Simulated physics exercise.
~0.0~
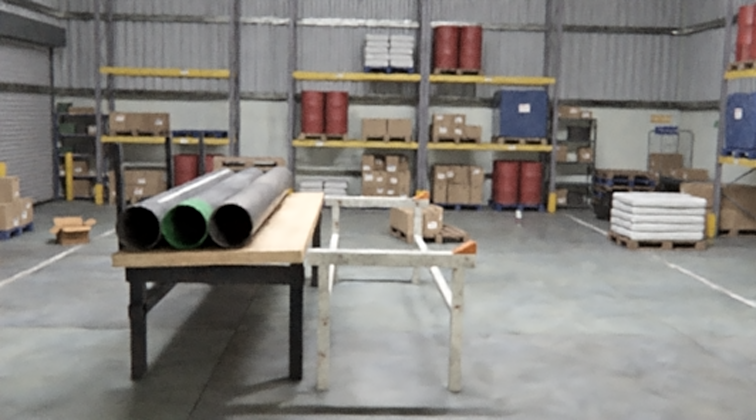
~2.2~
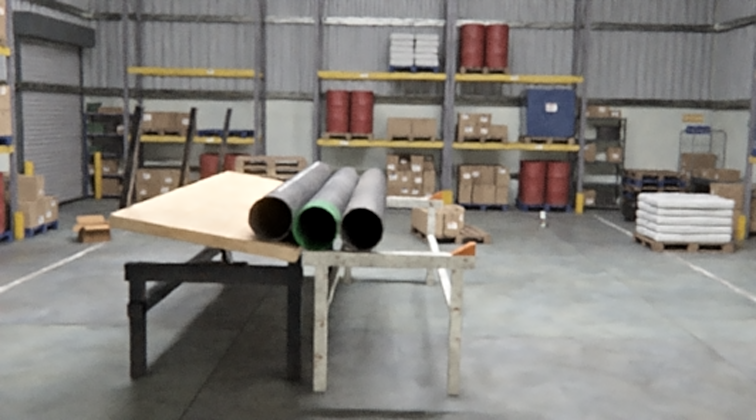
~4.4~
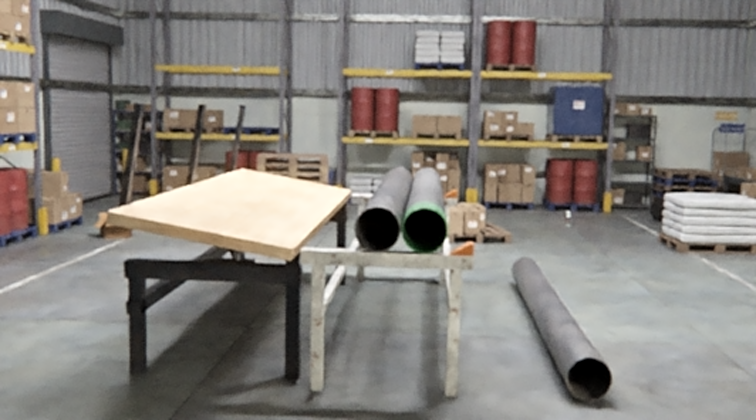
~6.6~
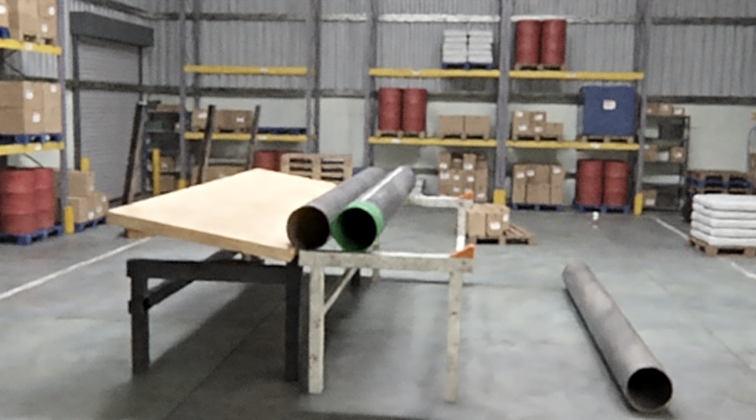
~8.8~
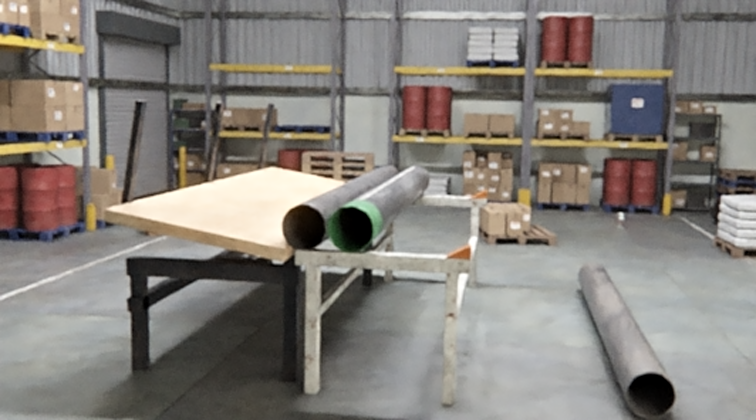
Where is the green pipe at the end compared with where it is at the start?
At the start the green pipe lies on the wooden deck between two dark pipes. At the end it is further right, resting on the white rack next to one dark pipe.
